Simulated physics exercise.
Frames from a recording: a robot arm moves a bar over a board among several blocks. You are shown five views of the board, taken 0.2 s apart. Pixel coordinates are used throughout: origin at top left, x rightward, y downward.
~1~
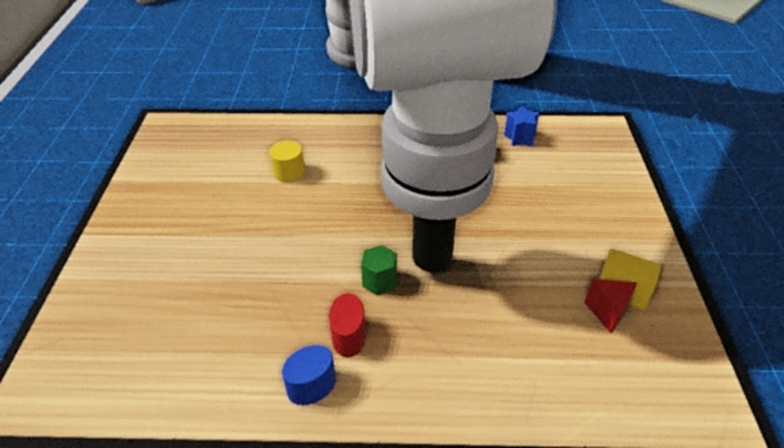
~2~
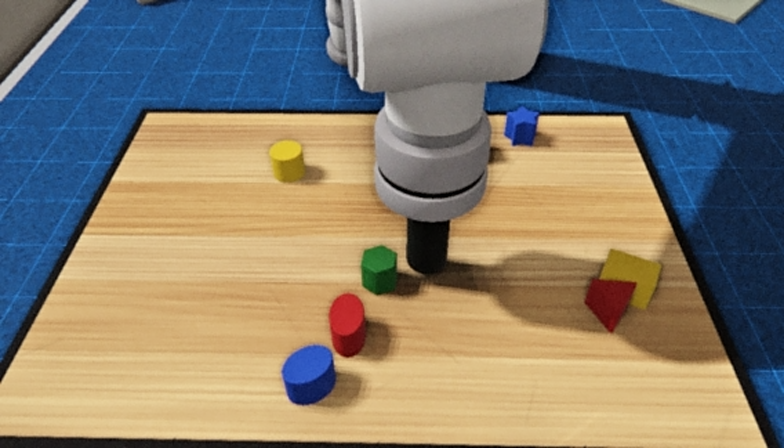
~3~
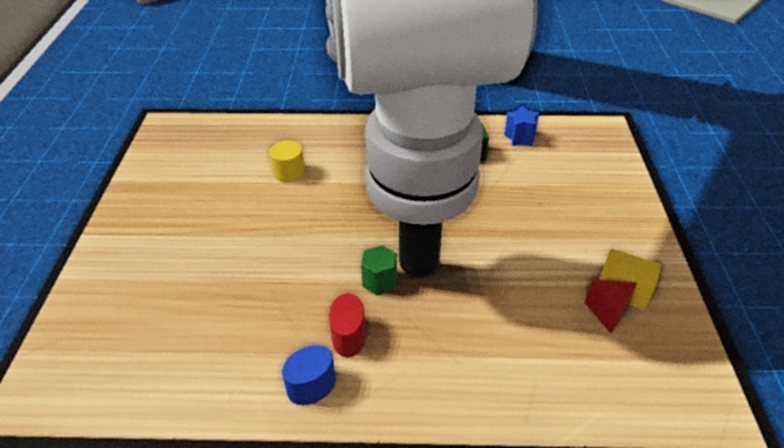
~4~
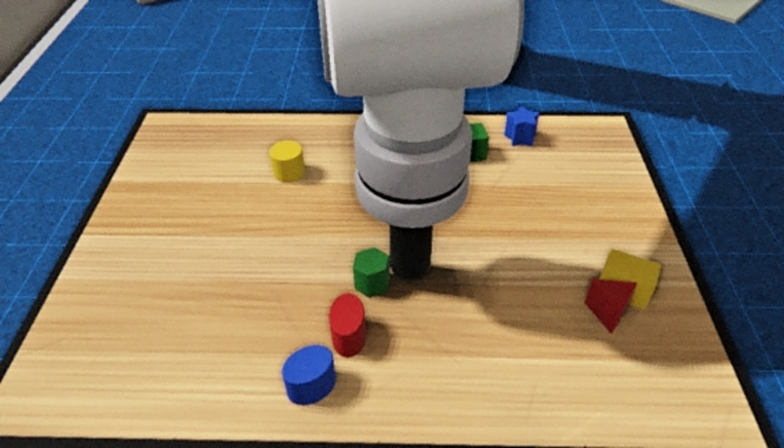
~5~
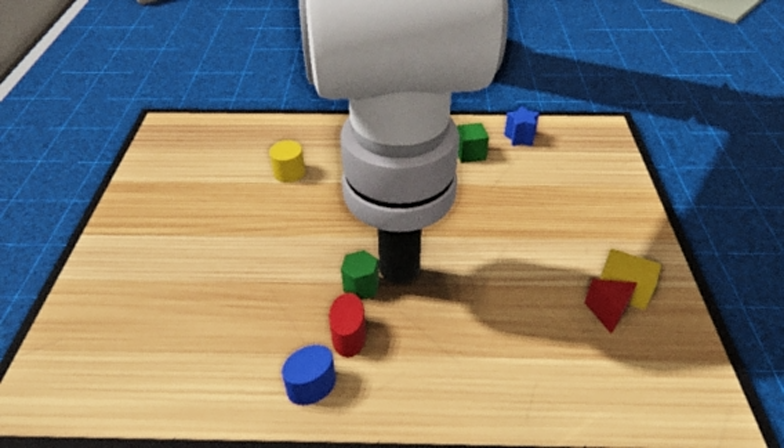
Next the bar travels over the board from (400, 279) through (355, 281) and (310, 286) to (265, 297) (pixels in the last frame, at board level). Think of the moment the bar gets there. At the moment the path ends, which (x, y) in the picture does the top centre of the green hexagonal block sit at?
So, by the moment the path ends, you'll find the top centre of the green hexagonal block at (248, 305).
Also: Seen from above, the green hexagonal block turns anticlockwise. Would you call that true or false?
Verdict: True.
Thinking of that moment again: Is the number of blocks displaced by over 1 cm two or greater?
I believe not.
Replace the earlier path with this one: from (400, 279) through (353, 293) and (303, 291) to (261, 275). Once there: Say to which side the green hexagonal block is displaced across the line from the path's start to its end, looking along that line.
Facing the way the path runs, start to end, you'll find the green hexagonal block has shifted left.
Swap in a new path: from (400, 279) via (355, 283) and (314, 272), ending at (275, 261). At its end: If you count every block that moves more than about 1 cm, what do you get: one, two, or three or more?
I expect just one block to be moved by more than 1 cm.
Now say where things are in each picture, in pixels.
In the first frame, tip of the bar (432, 258), middles of tops, red elliptical block (347, 313), green hexagonal block (379, 258).
In the second frame, bar (427, 259), nothing pushed.
In the third frame, bar (419, 262), nothing pushed.
In the fourth frame, bar (410, 265), green hexagonal block (371, 260).
In the fifth frame, bar (400, 268), red elliptical block (347, 313), green hexagonal block (360, 263).
On the path given first. One third of the way, bar (353, 269); green hexagonal block (318, 274), turned 45° anticlockwise.
Two thirds of the way, bar (307, 275); green hexagonal block (277, 287), turned 75° anticlockwise.
At the end, bar (262, 285); red elliptical block unmoved; green hexagonal block (248, 305), turned 105° anticlockwise.
